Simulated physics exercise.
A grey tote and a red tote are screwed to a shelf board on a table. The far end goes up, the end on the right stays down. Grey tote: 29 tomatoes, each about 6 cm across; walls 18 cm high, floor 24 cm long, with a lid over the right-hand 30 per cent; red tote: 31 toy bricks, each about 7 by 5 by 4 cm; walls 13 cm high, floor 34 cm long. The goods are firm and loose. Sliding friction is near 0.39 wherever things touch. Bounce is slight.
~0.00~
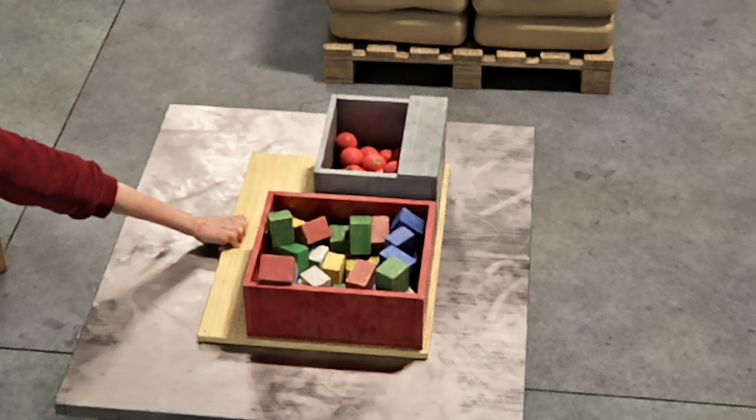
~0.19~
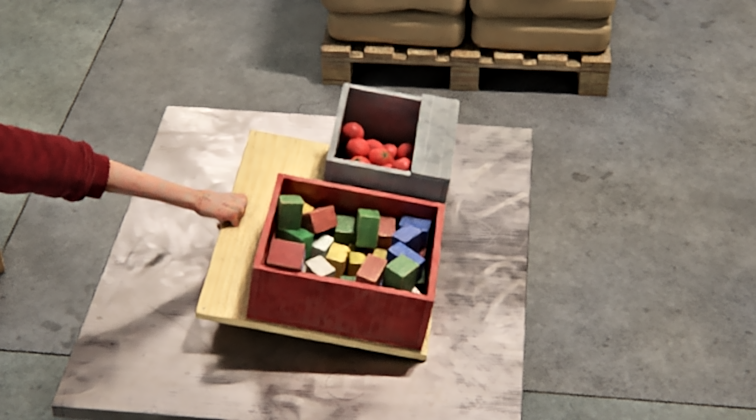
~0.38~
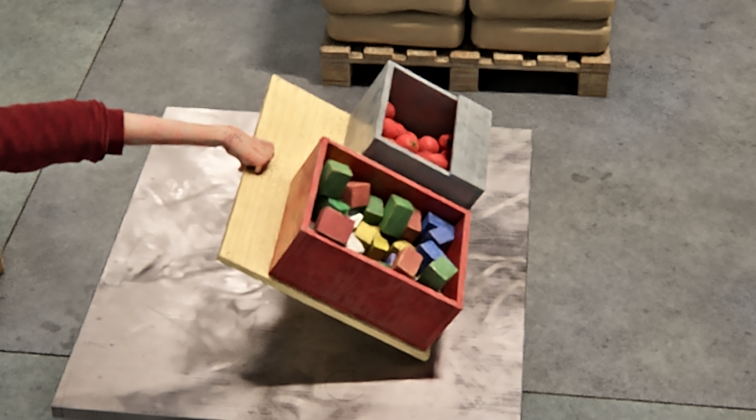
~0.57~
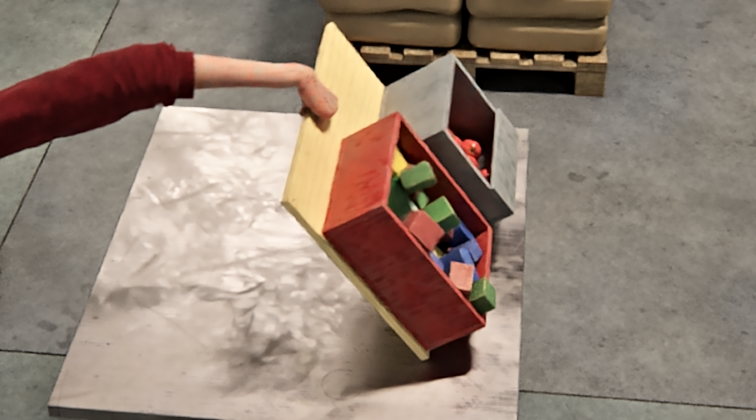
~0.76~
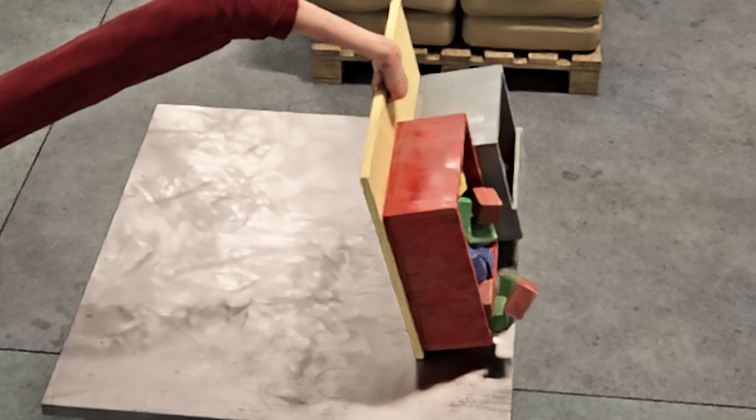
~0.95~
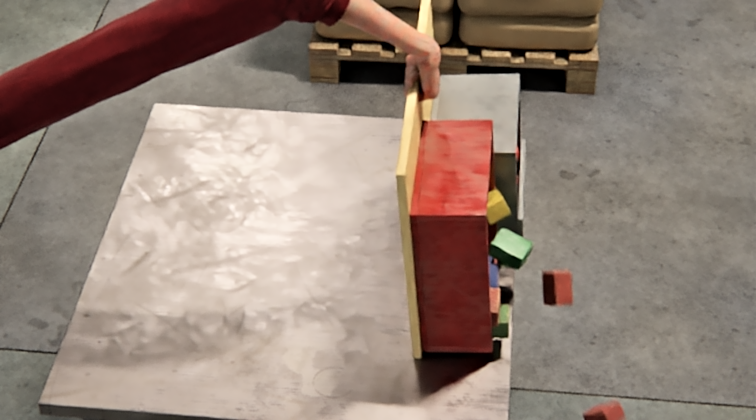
The footage shows a hand lifting the left end of a board holding a grey tote of red balls and a red tote of coloured blocks, tilting it until nearly upright as several blocks drop out on the right.
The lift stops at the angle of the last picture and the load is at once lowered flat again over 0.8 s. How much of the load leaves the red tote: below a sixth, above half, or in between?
Out of the red tote go a sixth to a half of the toy bricks.
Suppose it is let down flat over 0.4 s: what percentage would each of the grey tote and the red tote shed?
Then grey tote 0, red tote 30 per cent.
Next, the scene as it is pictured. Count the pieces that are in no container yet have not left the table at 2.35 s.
About 0.
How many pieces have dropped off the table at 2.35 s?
Roughly 8.
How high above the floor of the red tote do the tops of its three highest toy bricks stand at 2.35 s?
About 14 cm.
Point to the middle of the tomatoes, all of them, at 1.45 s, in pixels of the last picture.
At about (420, 163).
After 1.17 s, tilt 69°; grey tote 29 in, 0 out and red tote 22 in, 9 out.
After 1.45 s, tilt 27°; grey tote 29 in, 0 out and red tote 22 in, 9 out.
After 1.85 s, tilt 0°; grey tote 29 in, 0 out and red tote 22 in, 9 out.
Outcome (at 2.35 s), grey tote 29 in, 0 out and red tote 22 in, 9 out. Asked share, 9 of 31, 29 per cent.
